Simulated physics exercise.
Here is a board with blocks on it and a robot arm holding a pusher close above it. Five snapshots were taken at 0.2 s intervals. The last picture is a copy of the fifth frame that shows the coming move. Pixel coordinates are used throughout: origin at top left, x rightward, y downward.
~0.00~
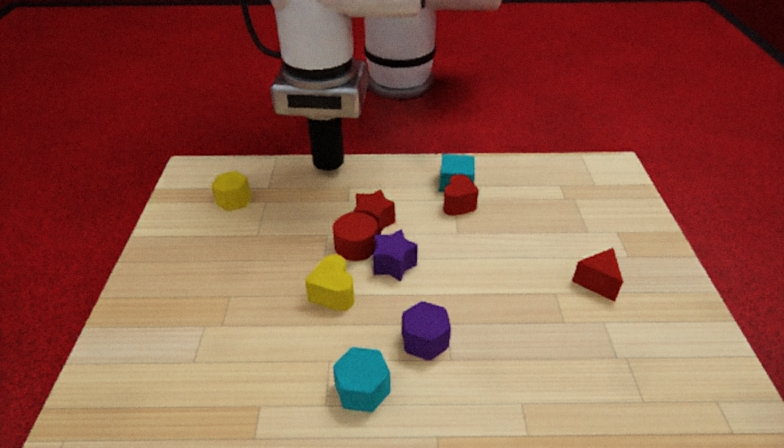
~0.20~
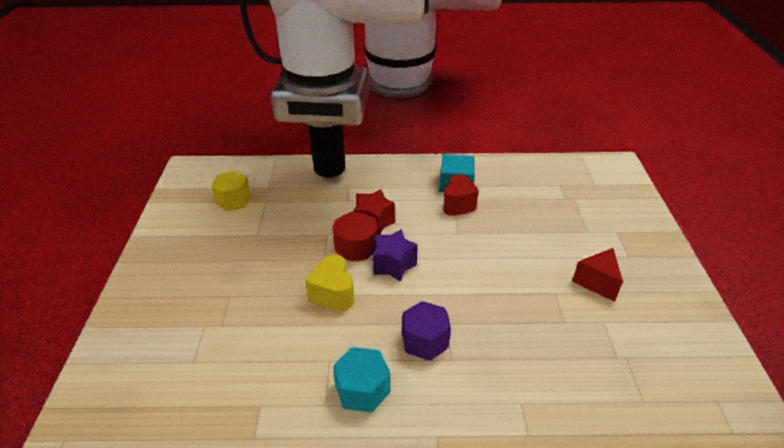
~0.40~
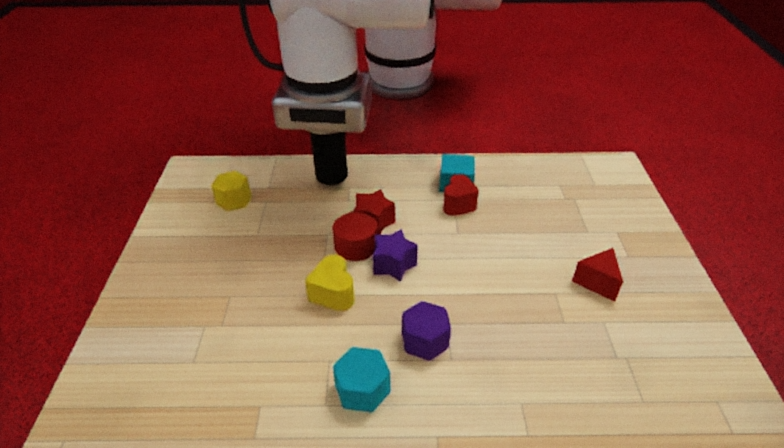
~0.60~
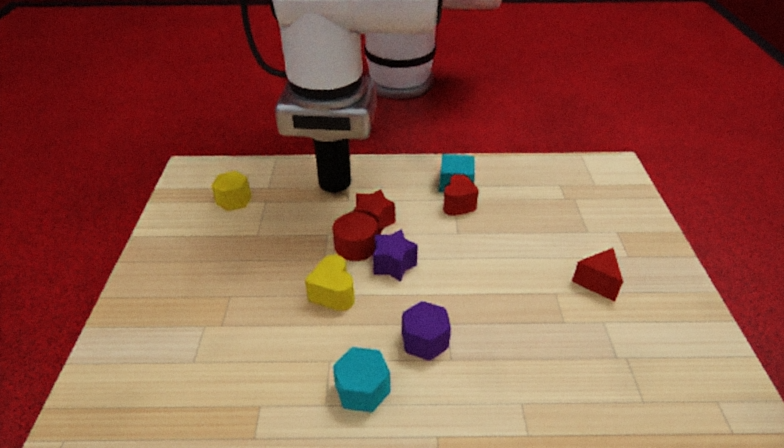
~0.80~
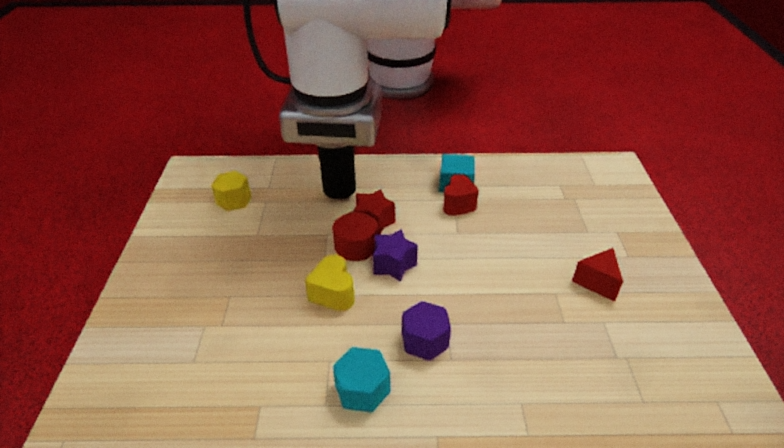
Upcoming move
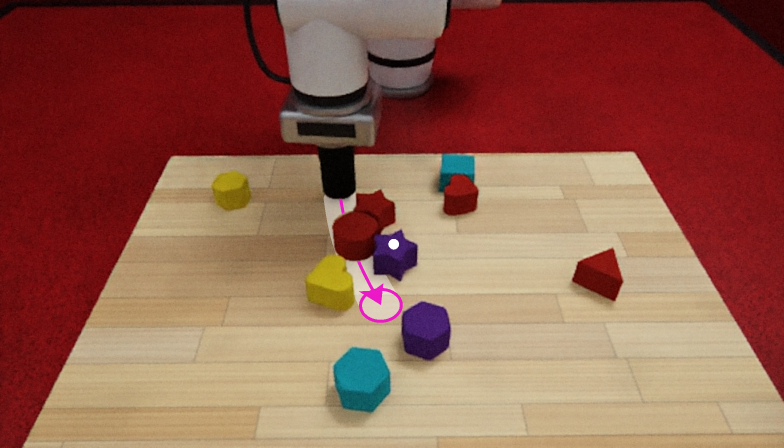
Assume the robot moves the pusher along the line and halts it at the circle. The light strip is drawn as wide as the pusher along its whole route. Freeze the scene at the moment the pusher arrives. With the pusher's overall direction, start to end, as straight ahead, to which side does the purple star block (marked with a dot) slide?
Facing from start to end, it will go to the left.
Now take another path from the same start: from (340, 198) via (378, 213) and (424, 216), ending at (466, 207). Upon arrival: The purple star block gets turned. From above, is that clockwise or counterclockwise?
The turn is anti-clockwise.
The line goes from (340, 198) over (353, 247) to (381, 305); the dot is on the purple star block.
What follows on the original path. One third of the way, pusher at (347, 221); red circular block at (357, 236); red star block at (379, 205), turned 15° anticlockwise; purple star block at (400, 249), turned 20° anticlockwise.
Two thirds of the way, pusher at (360, 257); yellow heart at (323, 292), turned 55° clockwise; red circular block at (372, 276); red star block at (381, 207), turned 30° anticlockwise; purple star block at (409, 261), turned 100° anticlockwise.
At the end, pusher at (381, 296); yellow heart at (323, 292), turned 55° clockwise; red circular block at (387, 322); turquoise hexagonal block unmoved; red star block at (381, 207), turned 30° anticlockwise; purple star block at (419, 268), turned 155° anticlockwise; purple hexagonal block at (437, 332), turned 45° anticlockwise.
